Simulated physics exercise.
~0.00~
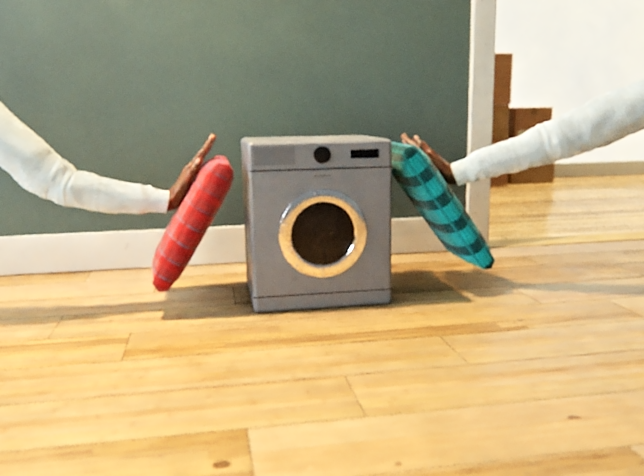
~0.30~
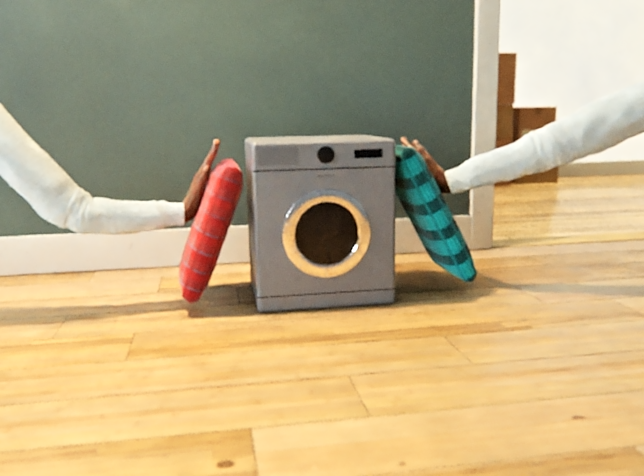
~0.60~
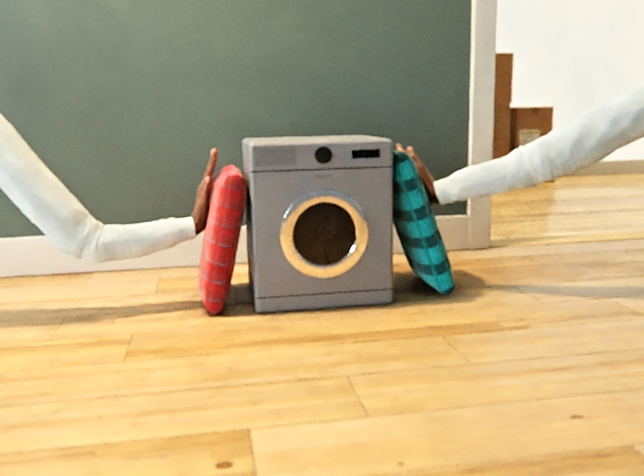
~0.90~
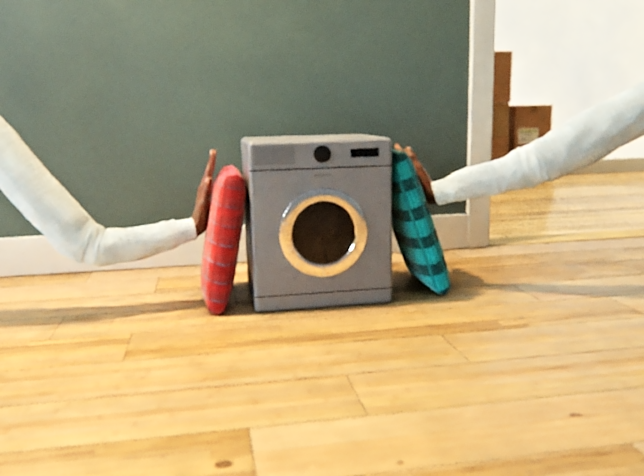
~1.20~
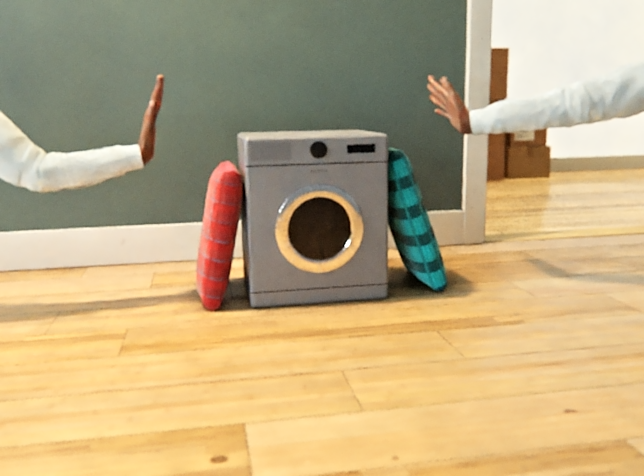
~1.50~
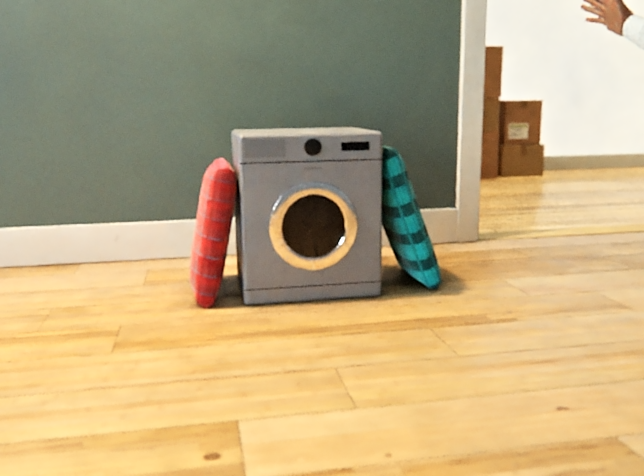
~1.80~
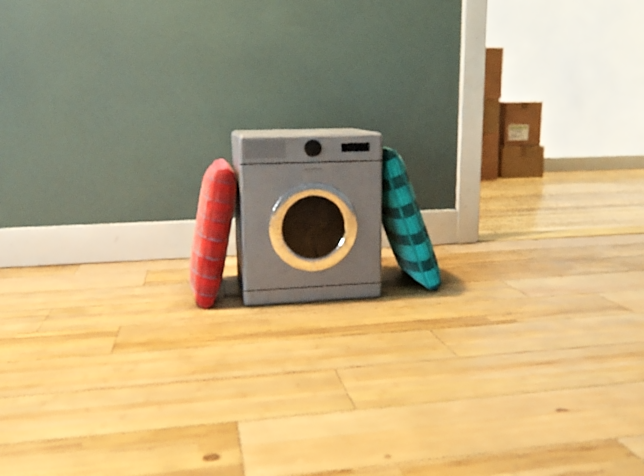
Two hands lean a red cushion and a turquoise pillow against a grey machine and withdraw.
